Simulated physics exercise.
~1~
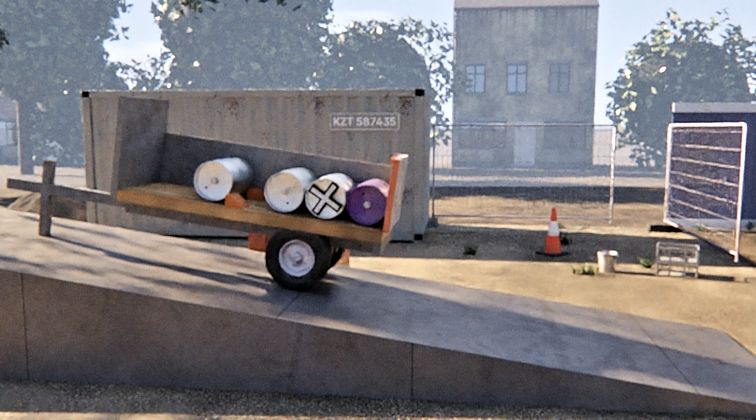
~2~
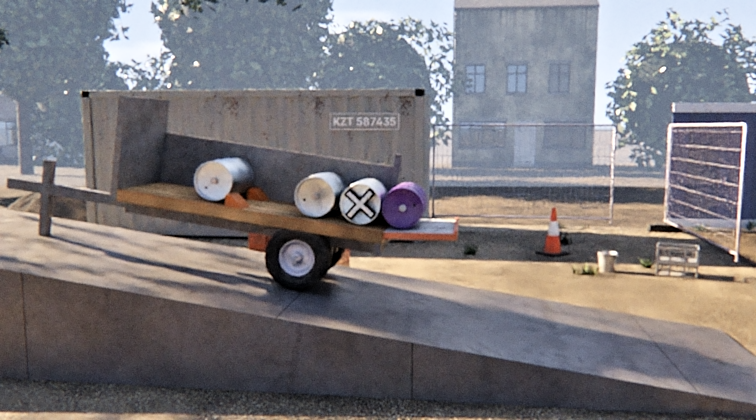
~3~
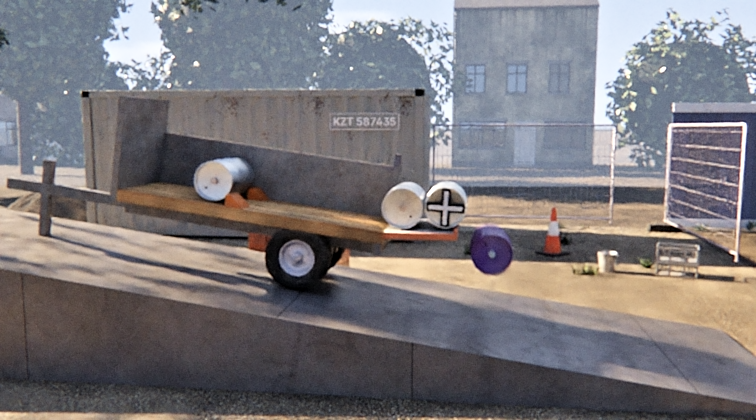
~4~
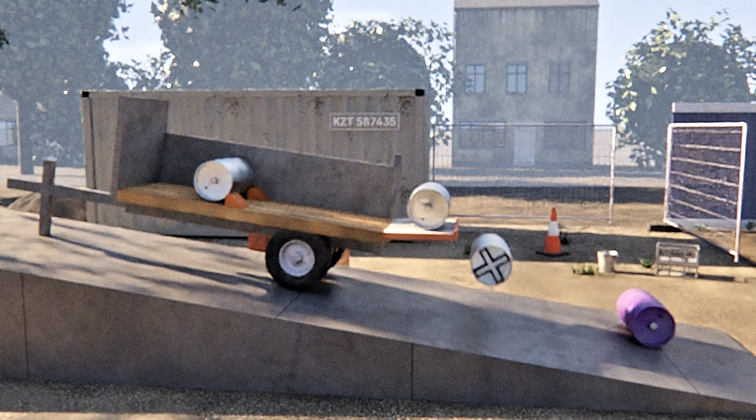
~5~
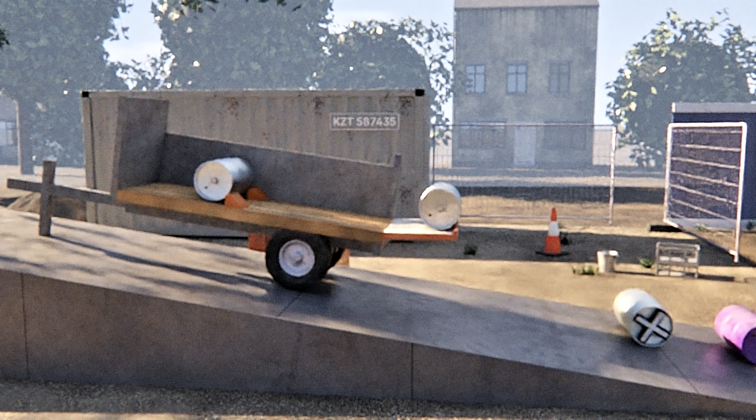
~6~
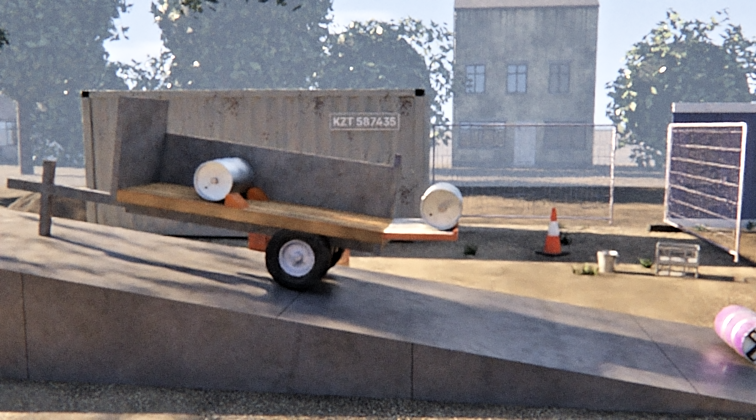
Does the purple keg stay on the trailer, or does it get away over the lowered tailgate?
It gets away over the lowered tailgate, dropping off the end and rolling down the slope to the right.
